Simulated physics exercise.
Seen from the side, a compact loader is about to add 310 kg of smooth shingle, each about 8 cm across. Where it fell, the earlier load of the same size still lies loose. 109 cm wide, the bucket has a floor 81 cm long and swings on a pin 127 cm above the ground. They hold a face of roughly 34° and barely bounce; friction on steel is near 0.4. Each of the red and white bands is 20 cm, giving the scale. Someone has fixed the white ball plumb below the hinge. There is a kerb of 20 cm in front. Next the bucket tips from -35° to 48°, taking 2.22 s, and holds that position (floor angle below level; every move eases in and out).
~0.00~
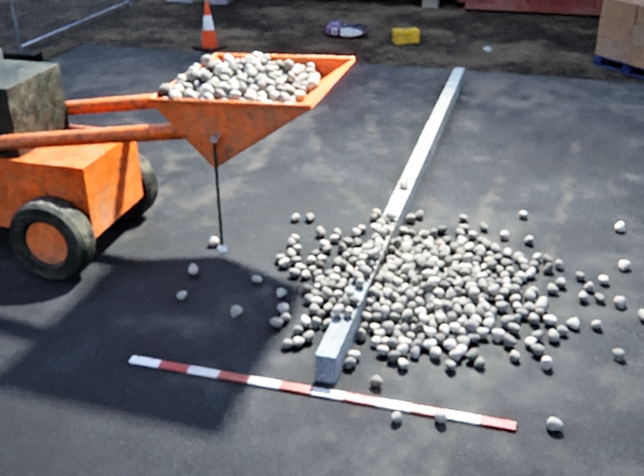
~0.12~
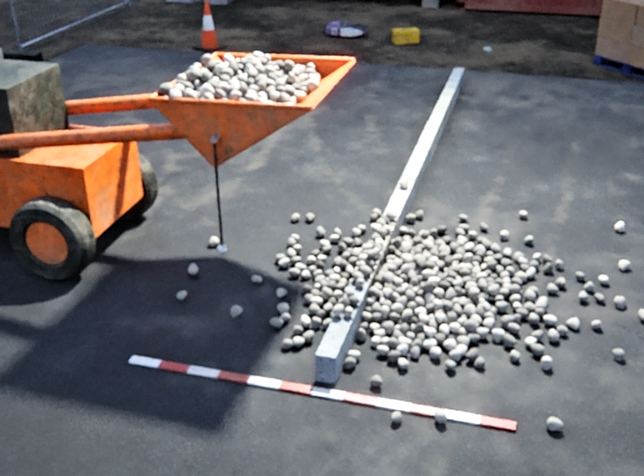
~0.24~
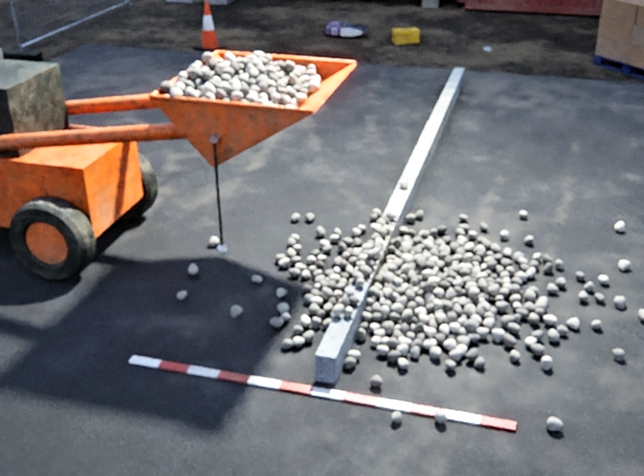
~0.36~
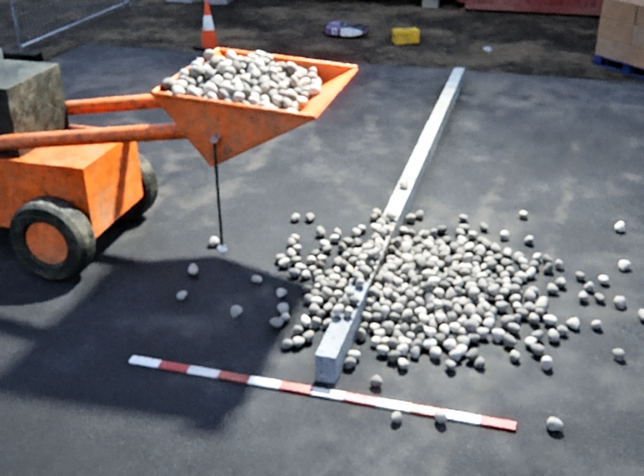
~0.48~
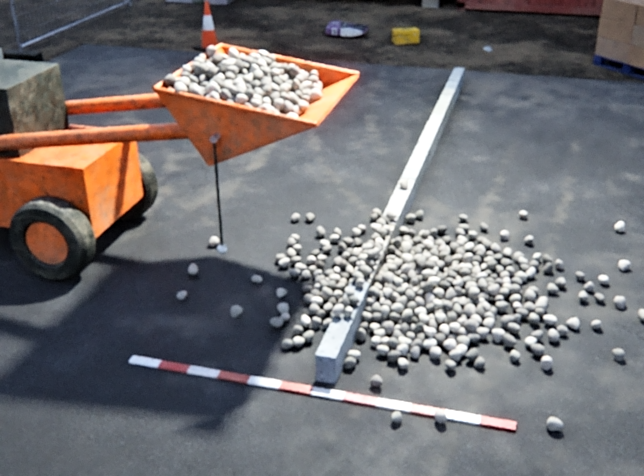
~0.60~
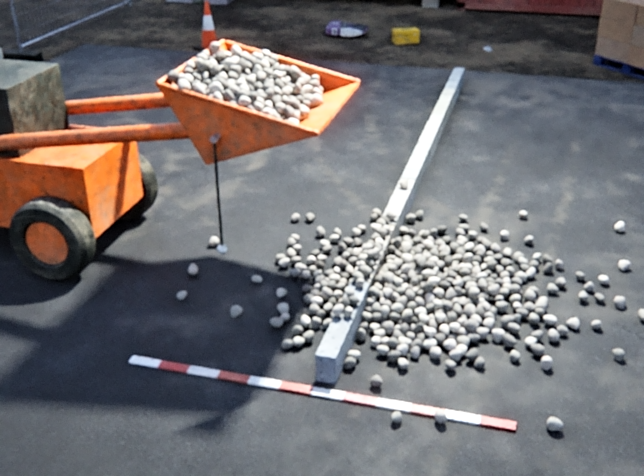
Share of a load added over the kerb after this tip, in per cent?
Some 22 %.
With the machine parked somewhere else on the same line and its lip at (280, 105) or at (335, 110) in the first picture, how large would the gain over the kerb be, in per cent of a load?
Roughly 0 per cent, then 50 per cent.
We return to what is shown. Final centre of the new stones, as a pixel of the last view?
Roughly pixel (340, 266) in the last view.
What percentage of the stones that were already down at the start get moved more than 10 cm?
I'd put it at about 10 per cent.
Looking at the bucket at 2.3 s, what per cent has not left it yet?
About 0 percent.
After 1.7 s the floor is at 35°; in per cent of one load, 74 in the bucket, 48 on this side of the kerb, 78 over the kerb; the foremost stones are at (616, 293).
After 2.3 s the floor is at 48°; in per cent of one load, 0 in the bucket, 102 on this side of the kerb, 98 over the kerb; the foremost stones are at (616, 293).
After 2.7 s the floor is at 48°; in per cent of one load, 0 in the bucket, 100 on this side of the kerb, 100 over the kerb; the foremost stones are at (616, 293).
After 5.2 s the floor is at 48°; in per cent of one load, 0 in the bucket, 100 on this side of the kerb, 100 over the kerb; the foremost stones are at (616, 293). Net gain over the kerb, 22.
